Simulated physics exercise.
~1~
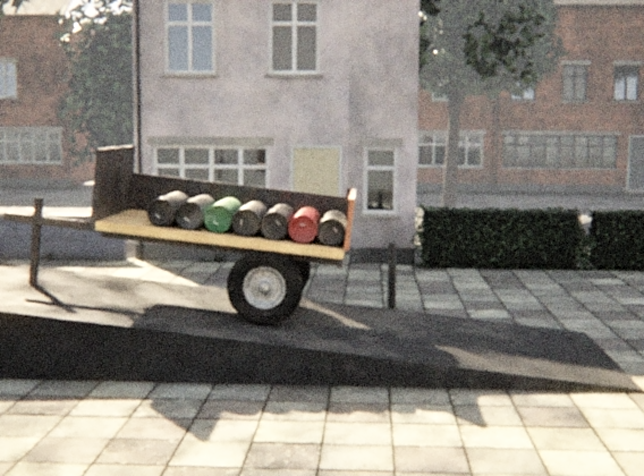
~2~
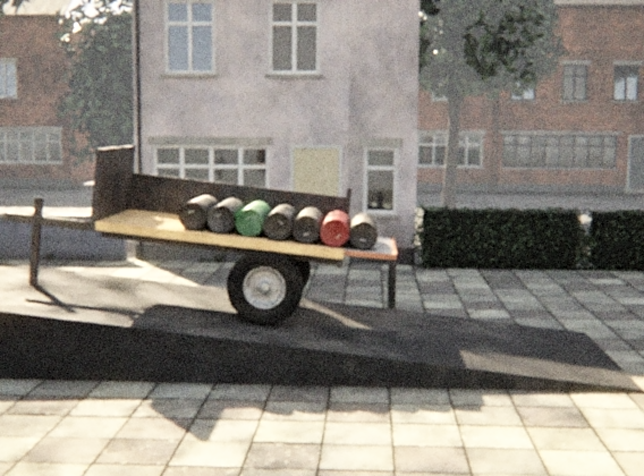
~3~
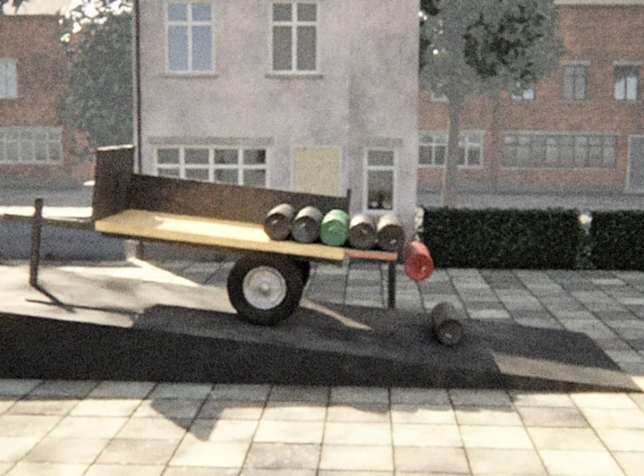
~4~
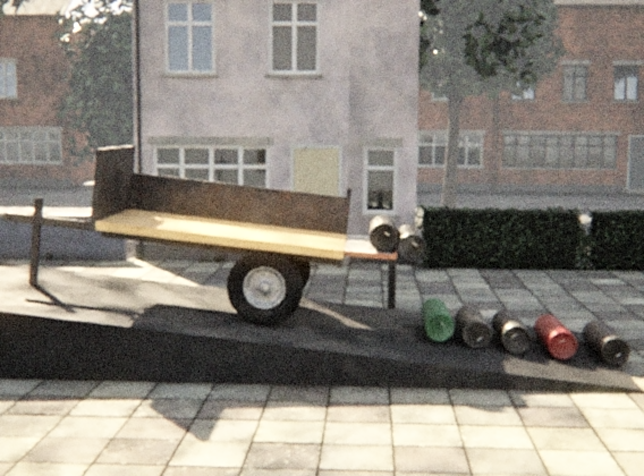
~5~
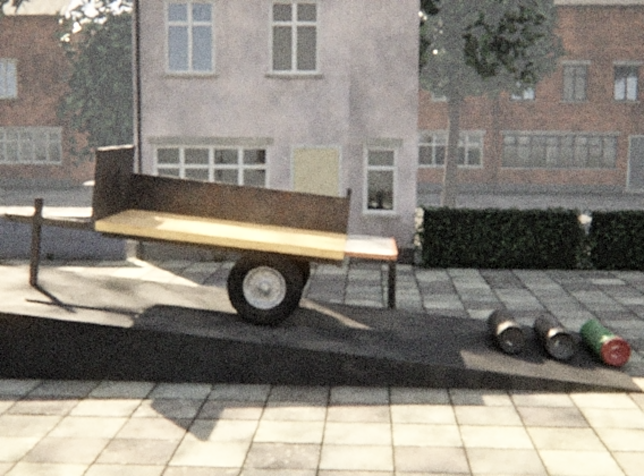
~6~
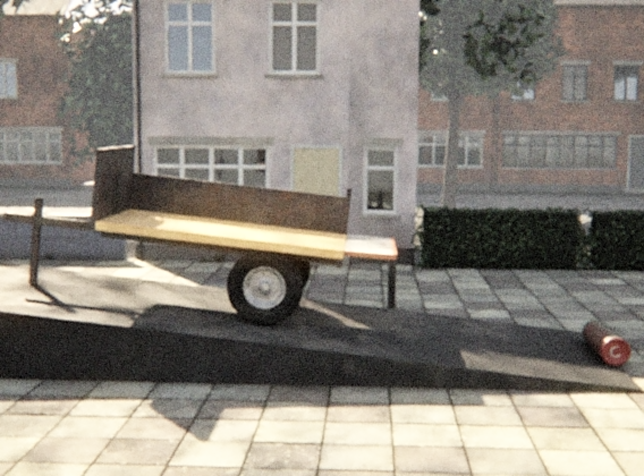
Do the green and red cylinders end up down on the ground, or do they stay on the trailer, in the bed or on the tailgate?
Both the green and the red cylinder end up down on the ground, having rolled off over the lowered tailgate.
A row of gas cylinders rolled off a parked trailer after its tailgate dropped open, tumbling one after another onto the dark slope and rolling down to the right, until the bed was empty and a red one lay near the bottom.
